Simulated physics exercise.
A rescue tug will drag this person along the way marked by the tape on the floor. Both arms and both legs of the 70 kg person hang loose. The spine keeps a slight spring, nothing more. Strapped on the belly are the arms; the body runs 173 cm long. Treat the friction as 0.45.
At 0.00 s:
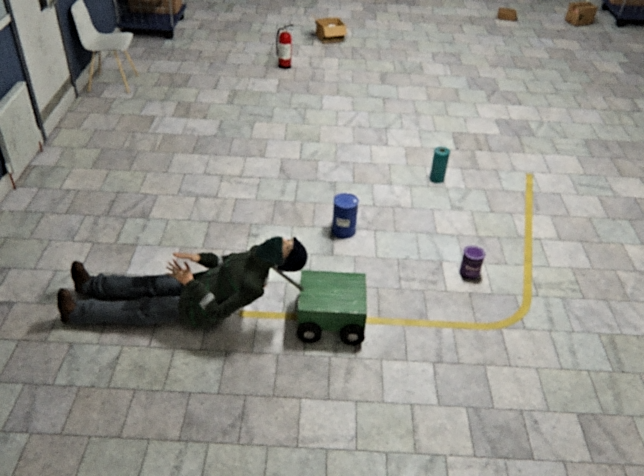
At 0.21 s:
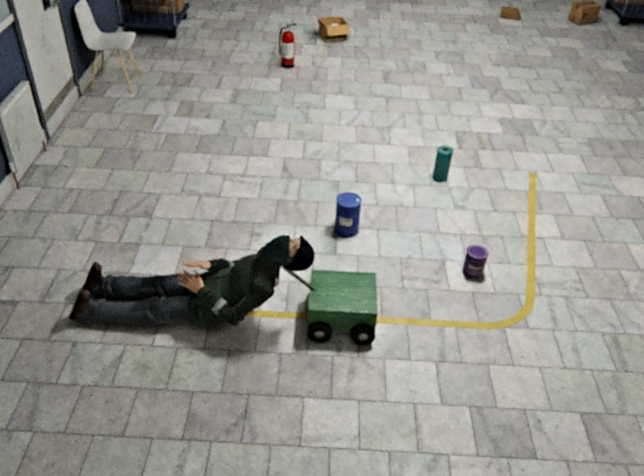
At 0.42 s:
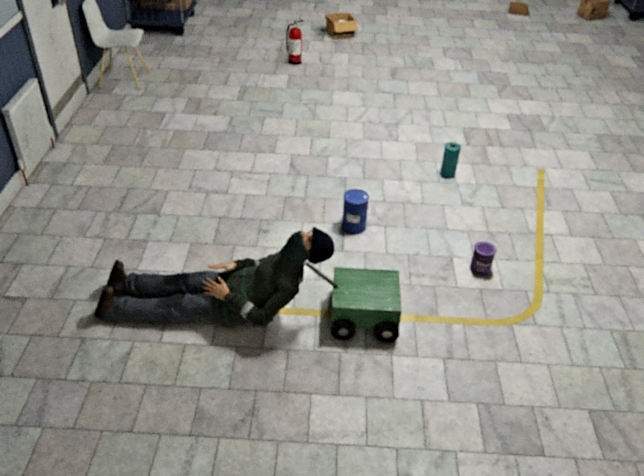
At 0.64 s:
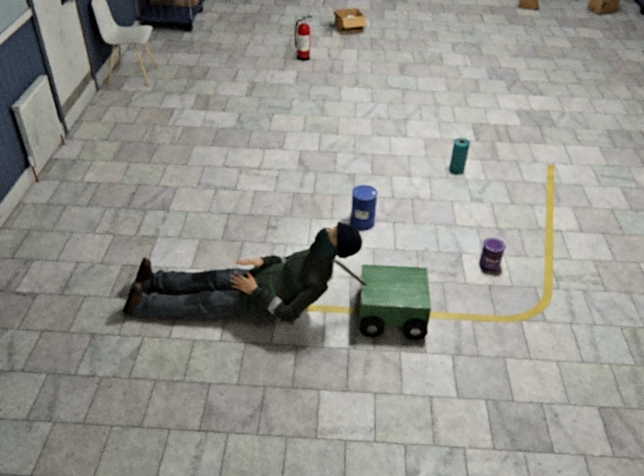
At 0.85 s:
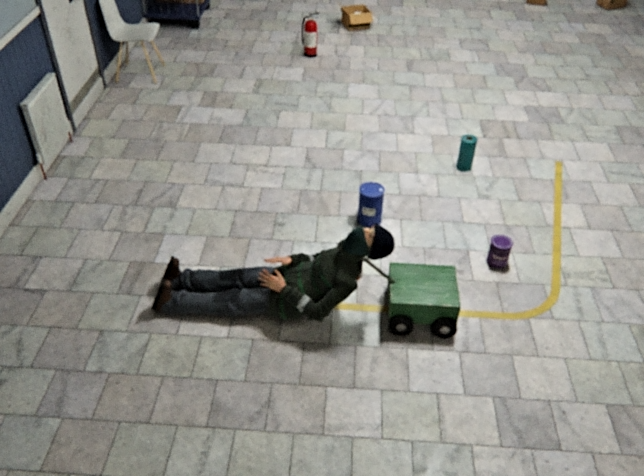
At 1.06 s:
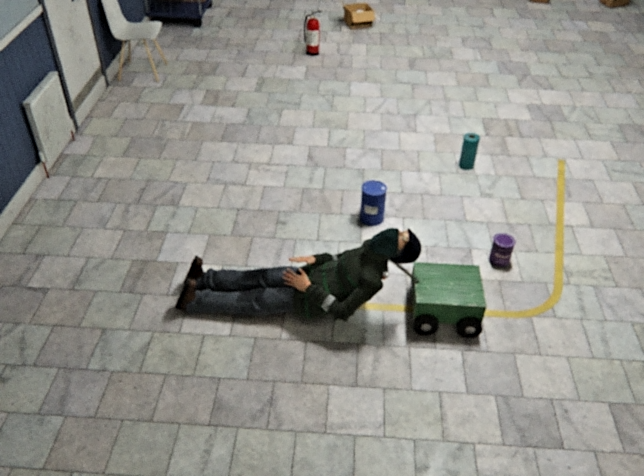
On a grey tiled indoor floor seen from above at an angle, a white chair stands at upper left, with a red fire extinguisher and cardboard boxes along the top. A dark-clothed figure in a dark cap lies behind a green wheeled cart, near blue, teal and purple containers and a curved yellow line. The cart rolls right along the line, the figure sliding with it, while the view shifts slightly.
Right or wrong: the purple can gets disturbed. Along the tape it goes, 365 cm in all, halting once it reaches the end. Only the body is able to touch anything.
Right.
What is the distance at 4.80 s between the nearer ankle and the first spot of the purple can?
10 cm or so.
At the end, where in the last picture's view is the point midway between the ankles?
Somewhere close to (542, 238).
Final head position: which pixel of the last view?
End point: Roughly (581, 97) in the last view.
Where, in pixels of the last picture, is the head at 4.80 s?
Near pixel (575, 125).
After 2.40 s the purple can is where it stood, near (502, 250) in the last picture's view; the nearer ankle is 128 cm from that spot.
After 3.20 s the purple can is where it stood, near (502, 250) in the last picture's view; the nearer ankle is 91 cm from that spot.
After 4.00 s the purple can is where it stood, near (501, 249) in the last picture's view; the teal post where it stood; the nearer ankle is 57 cm from that spot.
After 4.80 s the purple can is 12 cm from where it stood, near (500, 240) in the last picture's view; the nearer ankle is 14 cm from that spot.
After 5.7 s, purple can gets knocked; teal post stays put; blue bin stays put.
